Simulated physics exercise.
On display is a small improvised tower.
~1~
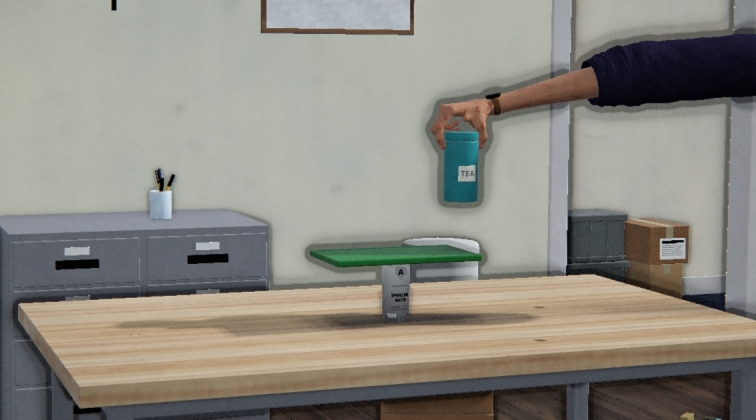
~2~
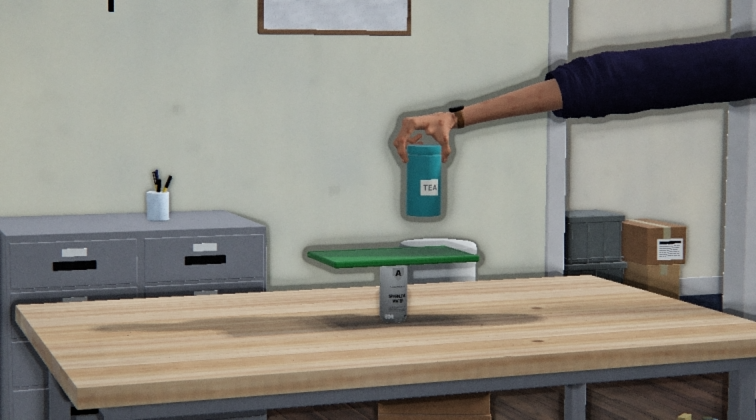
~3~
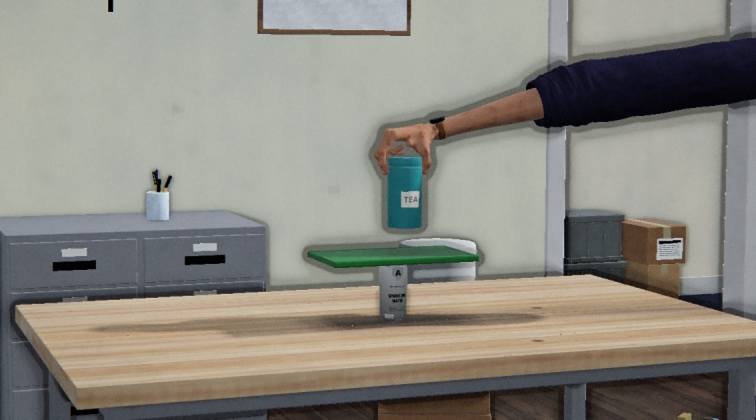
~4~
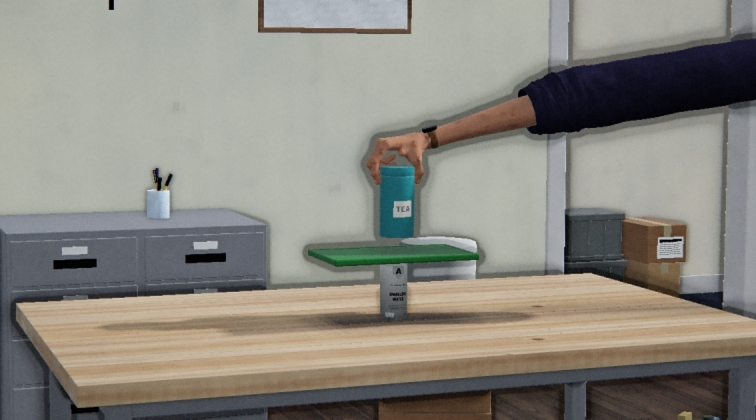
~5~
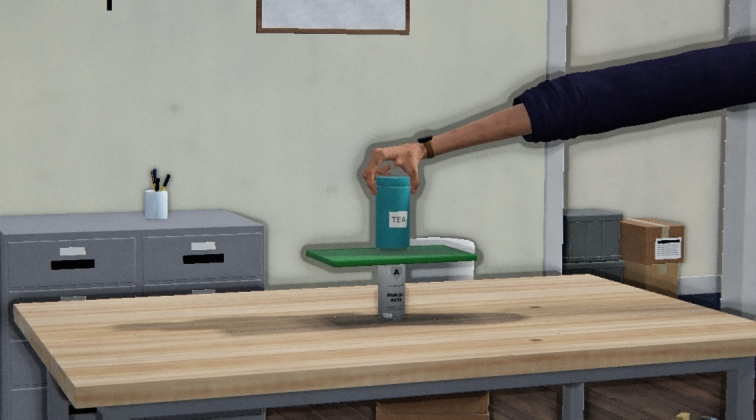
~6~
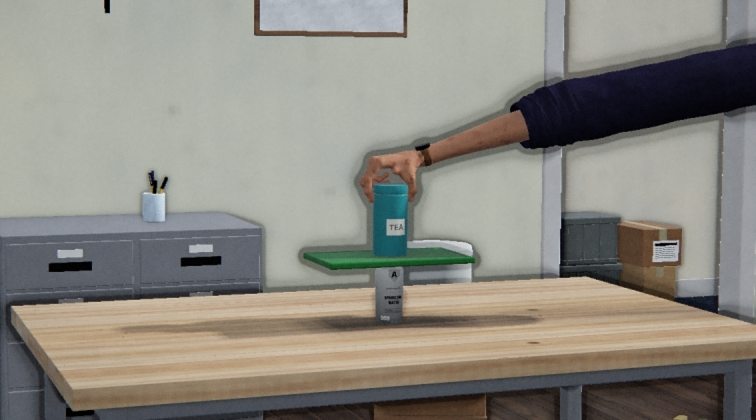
A hand with a dark sleeve and wristband reaches in from the right over a pale wooden table in an office-like room, seen from the front at a nearly steady view. A green lid rests on a small grey block, a white object behind it, grey cabinets at left. The hand lowers a turquoise tea jar leftward and down onto the lid, still gripping it.
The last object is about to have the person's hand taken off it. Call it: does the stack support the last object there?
Yes, it does.
Then, 0.30 s past the last view, nothing moves.
Then, 0.70 s past the last view, turquoise jar resting near (390, 220).
Finally, all 3 still in place. Final places as the last picture's camera would see them, turquoise jar near (390, 220). The stack keeps its balance.
